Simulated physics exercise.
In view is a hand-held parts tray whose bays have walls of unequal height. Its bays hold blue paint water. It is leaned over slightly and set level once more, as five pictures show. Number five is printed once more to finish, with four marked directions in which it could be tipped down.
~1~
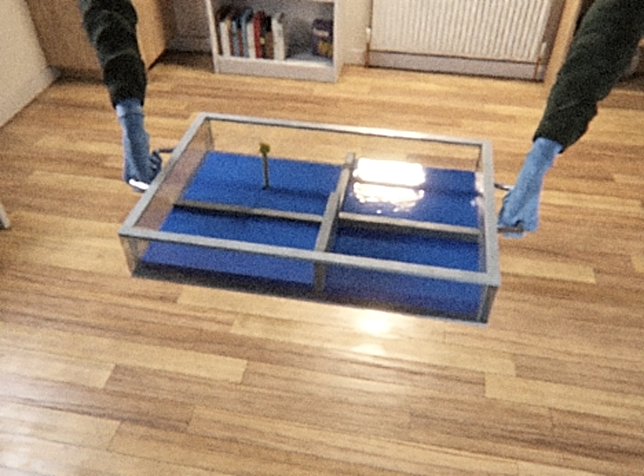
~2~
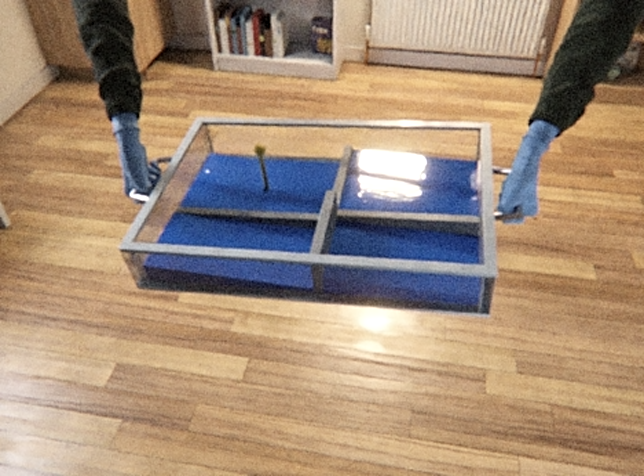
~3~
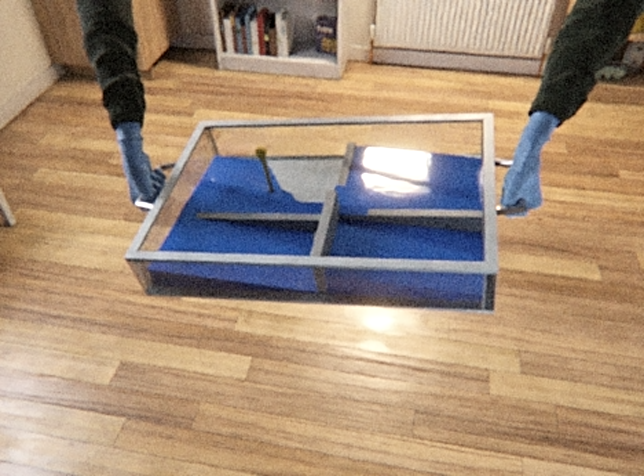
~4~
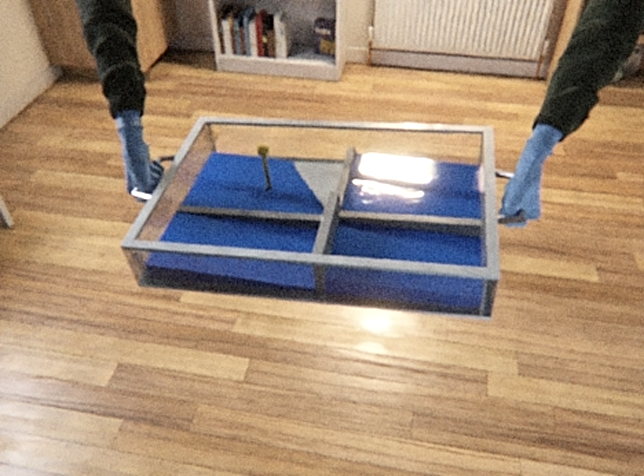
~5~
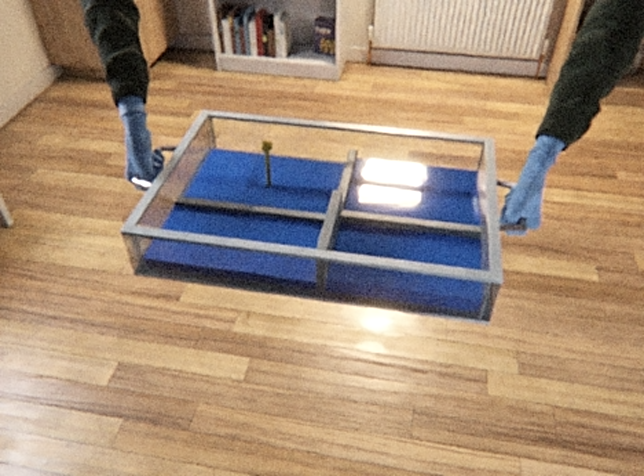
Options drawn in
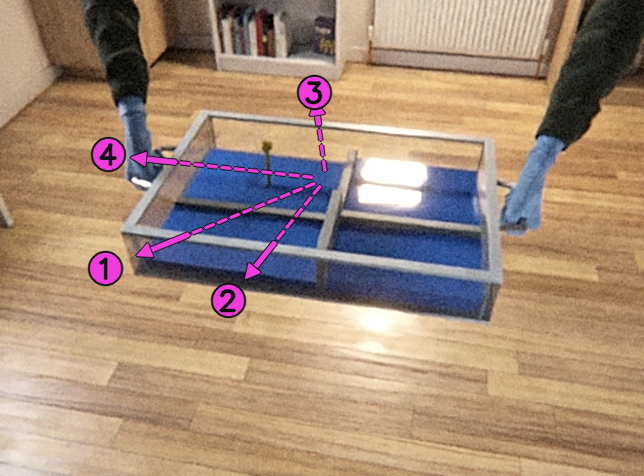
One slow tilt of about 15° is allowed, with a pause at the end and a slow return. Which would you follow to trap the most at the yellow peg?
The best direction is 3.
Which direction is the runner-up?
That is direction 4.
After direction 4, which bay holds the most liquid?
It is the back left one.
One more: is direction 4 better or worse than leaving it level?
Direction 4 is better.
In magenta, 1 ends at (141, 253); 2 ends at (248, 274); 3 ends at (316, 105); 4 ends at (136, 157).
For direction 1, about 11 % of the liquid ends in the peg's bay; nothing spills.
For direction 2, about 8 % of the liquid ends in the peg's bay; nothing spills.
For direction 3, about 41 % of the liquid ends in the peg's bay; nothing spills.
For direction 4, about 33 % of the liquid ends in the peg's bay; nothing spills.
